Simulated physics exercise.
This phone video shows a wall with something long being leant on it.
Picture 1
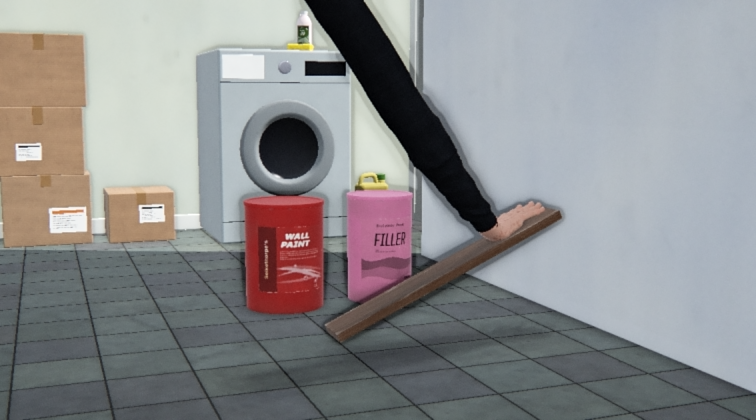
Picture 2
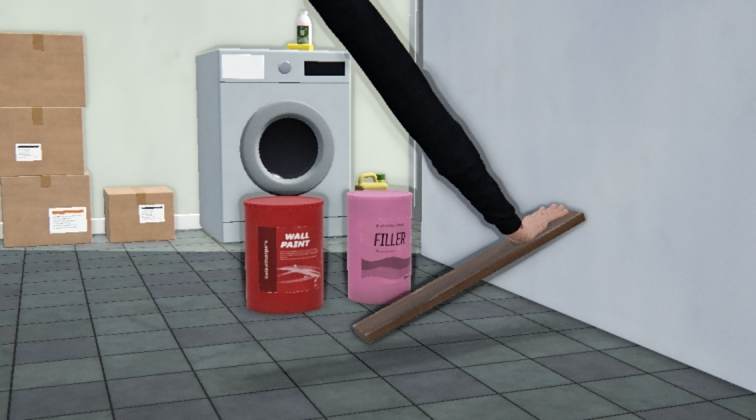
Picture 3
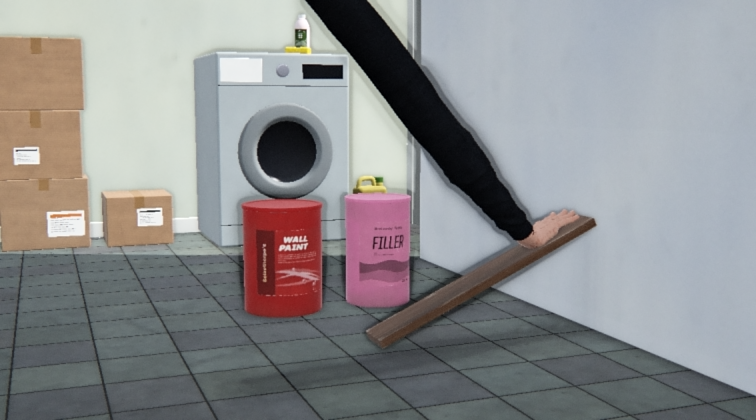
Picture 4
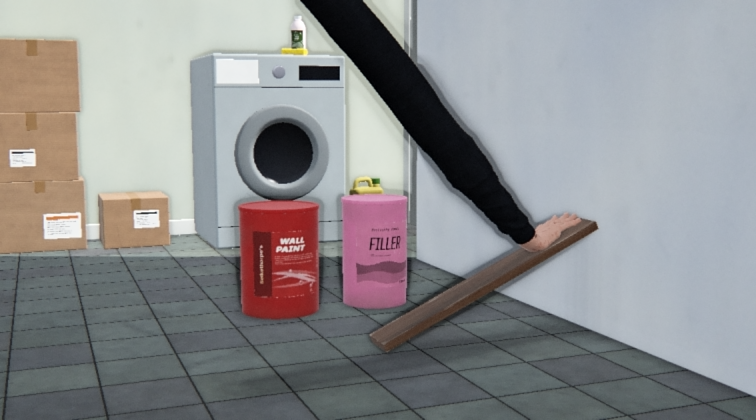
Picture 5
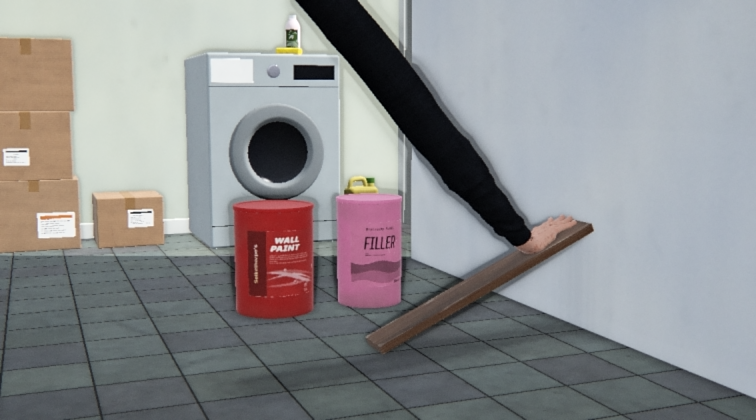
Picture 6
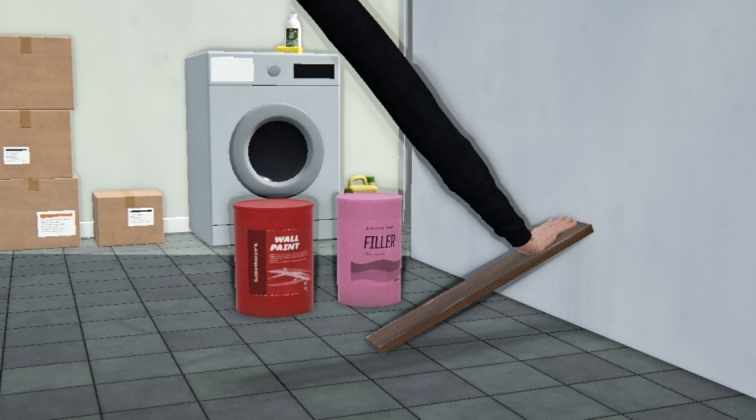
Laundry room with grey tiled floor, a black-sleeved arm moving a brown plank slightly right beside a pale wall, then holding it slanted.
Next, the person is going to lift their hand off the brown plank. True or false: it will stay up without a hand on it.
False.
Then, 0.40 s after the last picture, brown plank 24° lower than it was left near (472, 334).
Then, 0.60 s after the last picture, brown plank 24° lower than it was left near (473, 335).
At rest, moved from the start, brown plank; the other 2 in place. Seen from the same camera at the end, brown plank near (473, 335). The plank slips out.
